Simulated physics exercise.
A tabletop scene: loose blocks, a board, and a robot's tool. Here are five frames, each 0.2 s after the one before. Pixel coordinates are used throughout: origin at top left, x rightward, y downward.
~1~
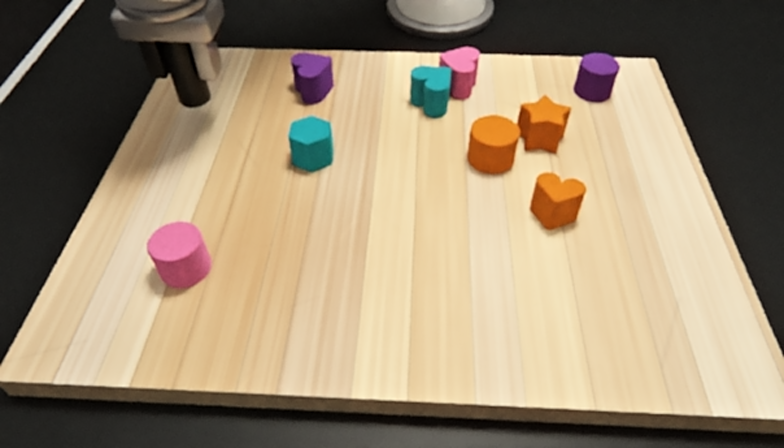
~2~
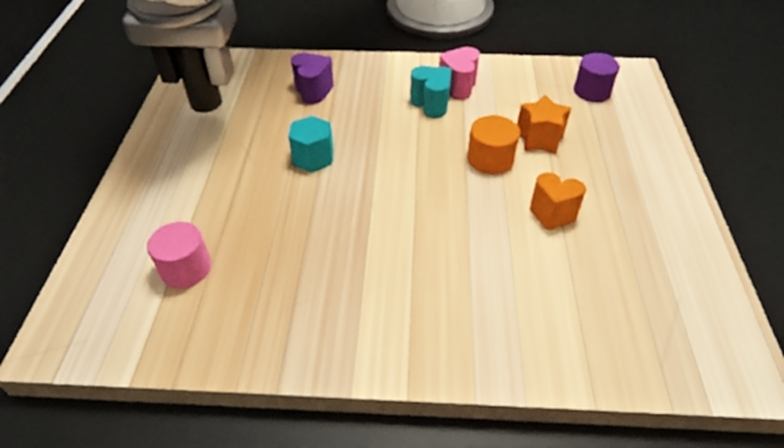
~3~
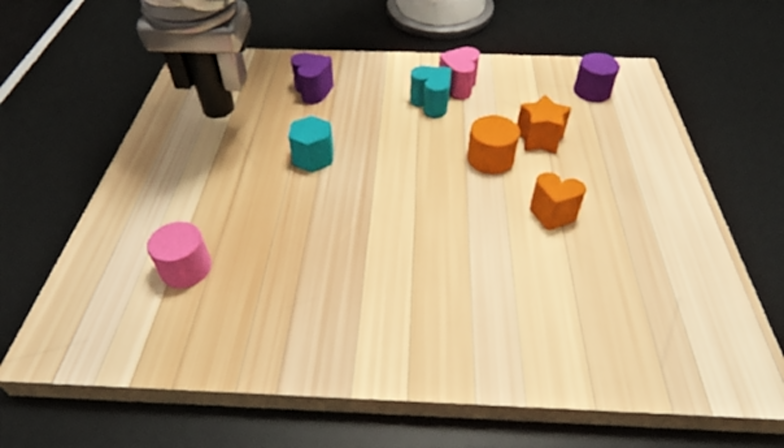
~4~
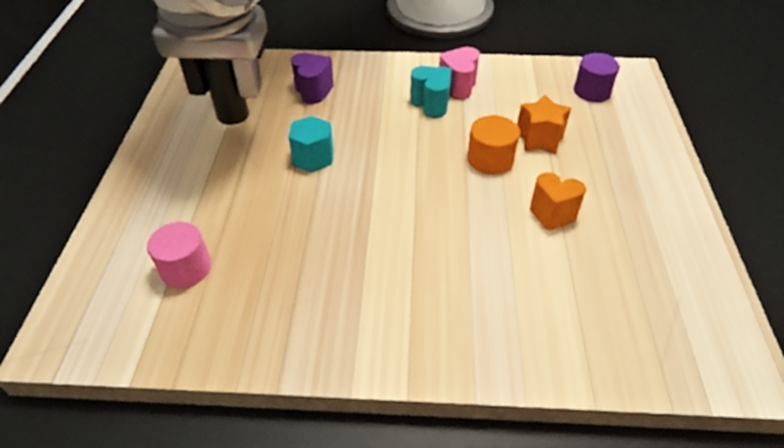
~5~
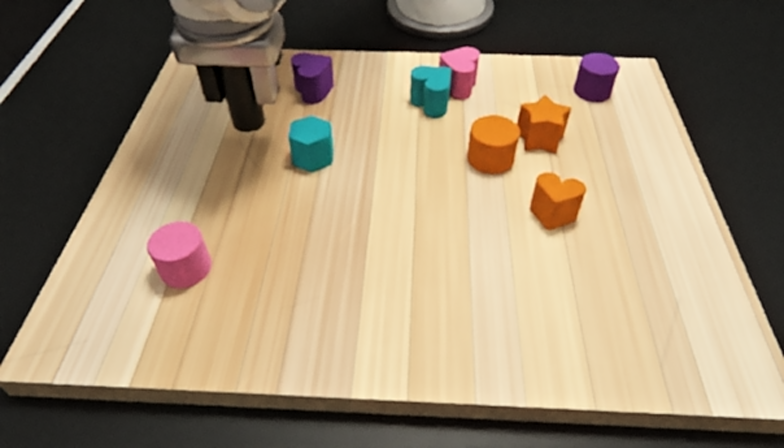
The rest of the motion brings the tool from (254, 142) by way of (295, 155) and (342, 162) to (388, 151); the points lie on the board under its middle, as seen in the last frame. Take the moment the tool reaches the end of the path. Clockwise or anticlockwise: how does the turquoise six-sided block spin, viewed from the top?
Bird's-eye view: Clockwise.
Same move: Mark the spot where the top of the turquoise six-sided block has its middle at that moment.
I'd guess (397, 148).
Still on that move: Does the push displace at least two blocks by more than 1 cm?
Going by the path, no.
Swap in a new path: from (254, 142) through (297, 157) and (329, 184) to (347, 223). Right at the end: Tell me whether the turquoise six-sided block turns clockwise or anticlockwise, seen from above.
Looking down, my answer is that the turquoise six-sided block rotates anticlockwise.
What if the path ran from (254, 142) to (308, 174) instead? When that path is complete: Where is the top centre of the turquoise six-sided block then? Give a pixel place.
Somewhere near (342, 135).
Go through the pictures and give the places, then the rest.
In the first frame, tool tip at (195, 99); block tops, turquoise six-sided block at (310, 129); turquoise heart-shaped block at (433, 76).
In the second frame, tool at (206, 104); blocks unchanged.
In the third frame, tool at (219, 109); blocks unchanged.
In the fourth frame, tool at (233, 116); blocks unchanged.
In the fifth frame, tool at (249, 123); turquoise six-sided block at (310, 129); turquoise heart-shaped block at (433, 76).
On the path given first. One third of the way, tool at (292, 136); turquoise six-sided block at (327, 134).
Two thirds of the way, tool at (340, 143); turquoise six-sided block at (372, 146), turned 25° clockwise.
At the end, tool at (388, 132); turquoise six-sided block at (397, 148), turned 75° clockwise; turquoise heart-shaped block in place.
